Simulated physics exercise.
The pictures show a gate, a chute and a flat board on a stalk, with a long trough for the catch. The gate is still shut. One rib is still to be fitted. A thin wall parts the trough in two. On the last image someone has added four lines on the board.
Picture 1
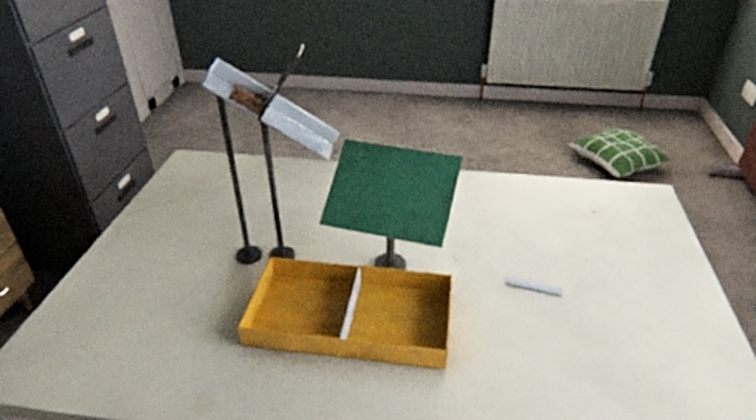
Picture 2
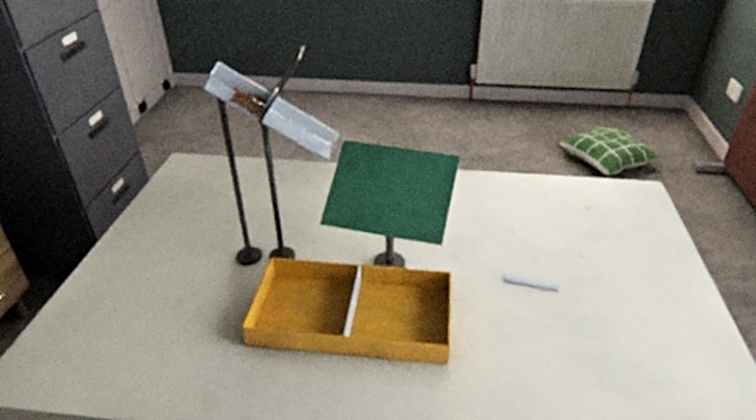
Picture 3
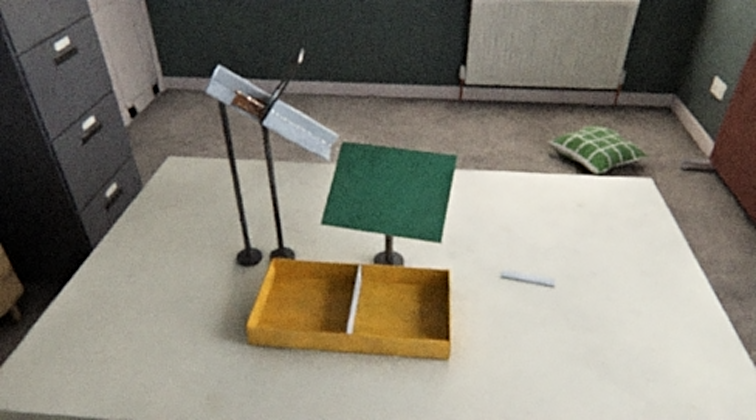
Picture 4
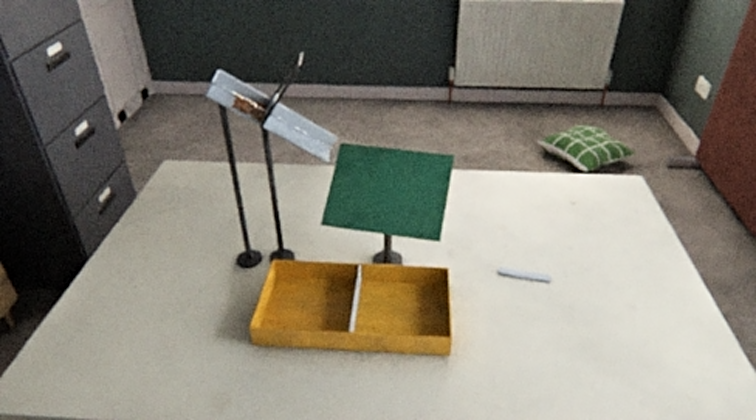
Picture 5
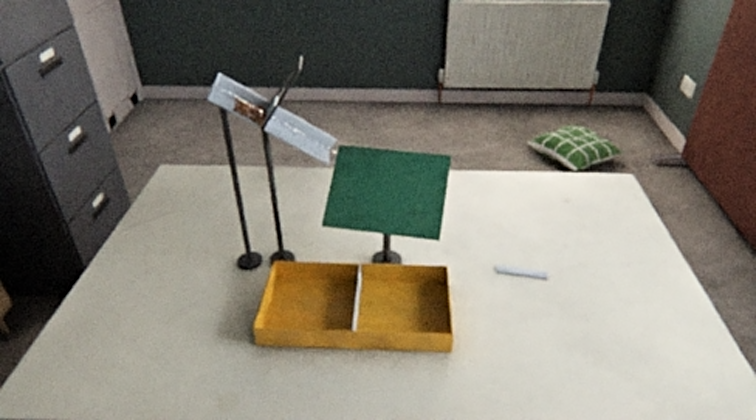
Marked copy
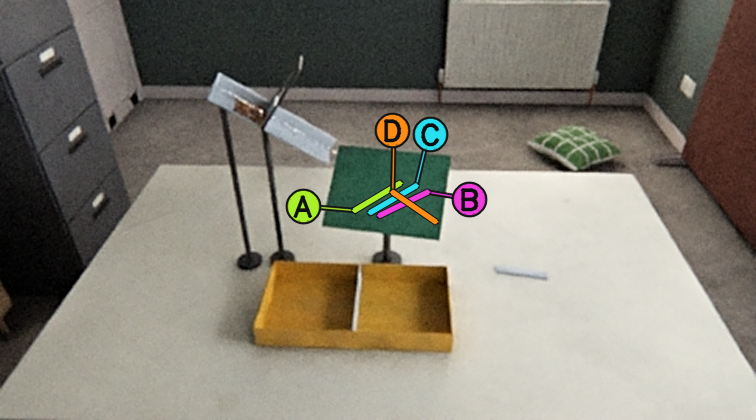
A pale table stands in a carpeted room with a dark filing cabinet at left and a radiator behind, seen from above at an angle. On it are a tilted, light-coloured chute on two dark stands with a small brownish load near its upper end, a green board on a stalk, a yellow two-part trough, and a small pale stick at right. The camera drifts slightly sideways, while everything on the table stays still.
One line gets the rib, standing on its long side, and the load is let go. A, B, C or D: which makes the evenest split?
B beats the others.
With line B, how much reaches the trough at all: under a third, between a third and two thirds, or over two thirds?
Over two thirds.
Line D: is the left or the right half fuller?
More lands on the right.
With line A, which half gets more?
Left.
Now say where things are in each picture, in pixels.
The first picture shows load behind the gate at (252, 99), cereal balls; lip of the chute at (330, 153), sloping gently.
The second picture shows middle of the board at (390, 190), tilted fairly steeply; middle of its low edge at (379, 234); of its high edge at (401, 148).
The third picture shows front corners of the trough at (246, 327) and (450, 342); front end of its middle wall at (347, 334); gate still shut at (274, 99).
The fourth picture shows middle of the load at (254, 107); lip at (329, 156).
The fifth picture shows middle of the load at (254, 111); lip at (329, 158).
On the marked copy, line A from (399, 183) to (354, 210); line B from (427, 192) to (379, 215); line C from (416, 185) to (370, 212); line D from (392, 192) to (435, 221).
With A, of what is caught, all in the left half, none in the right.
With B, of what is caught, about half in the left half, about half in the right.
With C, of what is caught, nearly all in the left half, a small part in the right.
With D, of what is caught, a small part in the left half, nearly all in the right.
